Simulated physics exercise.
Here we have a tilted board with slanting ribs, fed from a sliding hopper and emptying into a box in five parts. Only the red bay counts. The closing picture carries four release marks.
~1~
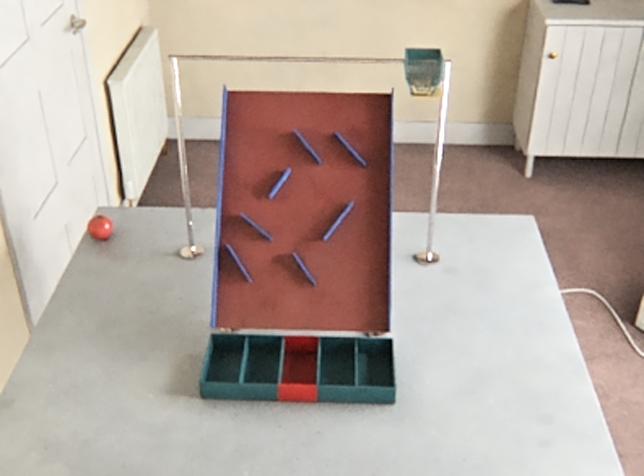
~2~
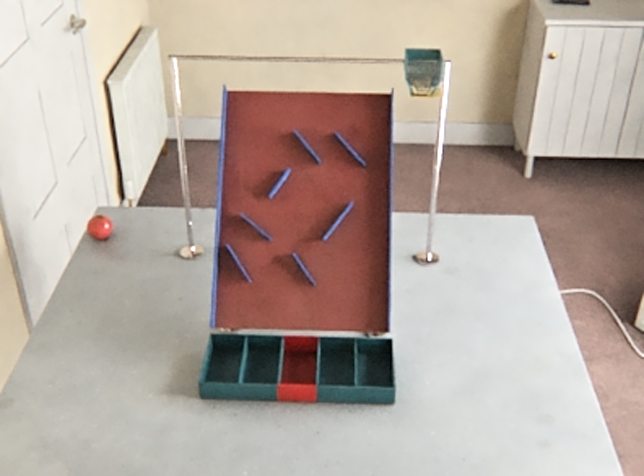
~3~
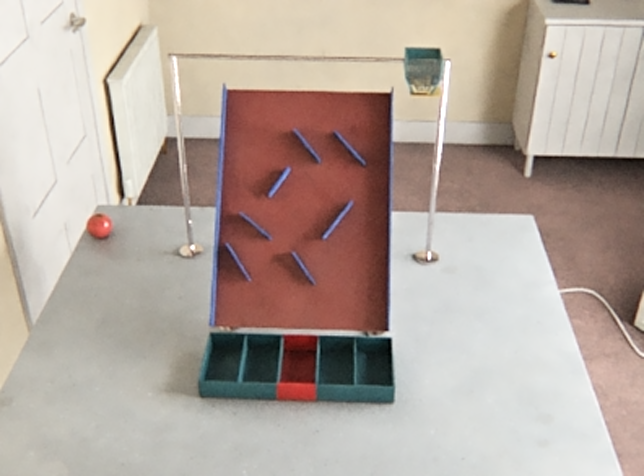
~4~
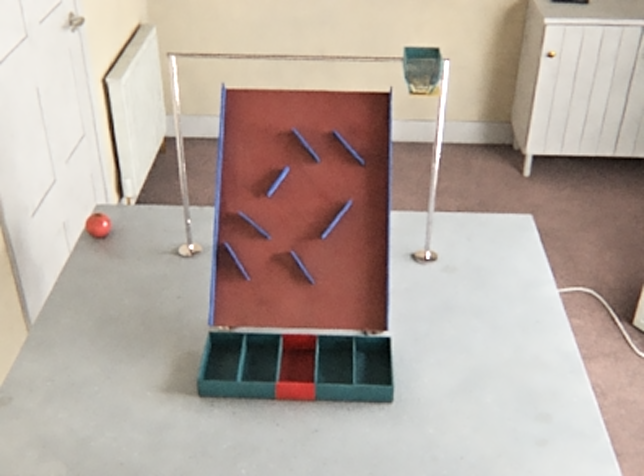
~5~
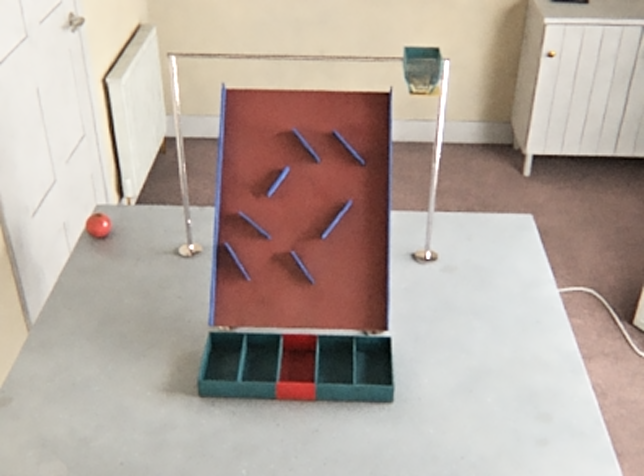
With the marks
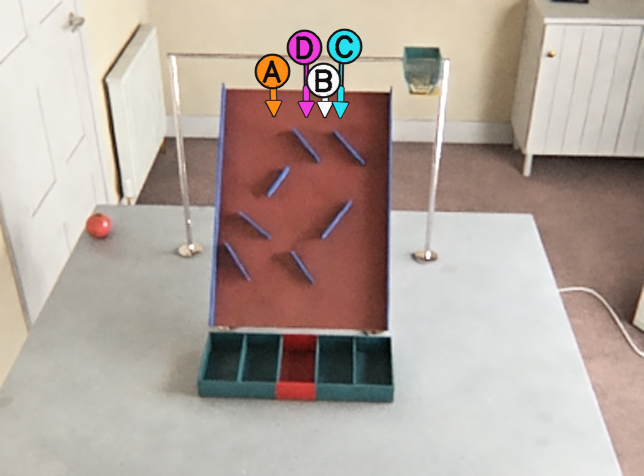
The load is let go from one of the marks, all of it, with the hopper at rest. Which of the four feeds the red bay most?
I would pick mark A.
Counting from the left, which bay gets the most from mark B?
The fourth from the left.
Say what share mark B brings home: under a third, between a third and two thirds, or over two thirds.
It is under a third.
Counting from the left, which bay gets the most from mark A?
The third.
On the marked copy, mark A meets the board at (273, 110); mark B meets the board at (324, 111); mark C meets the board at (340, 112); mark D meets the board at (306, 111).
Choosing A, roughly two thirds in the red bay, roughly a third in other bays.
Choosing B, not one piece in the red bay, every piece in other bays.
Choosing C, just a few in the red bay, the larger part in other bays, about a tenth outside the box.
Choosing D, about a tenth in the red bay, almost all in other bays.
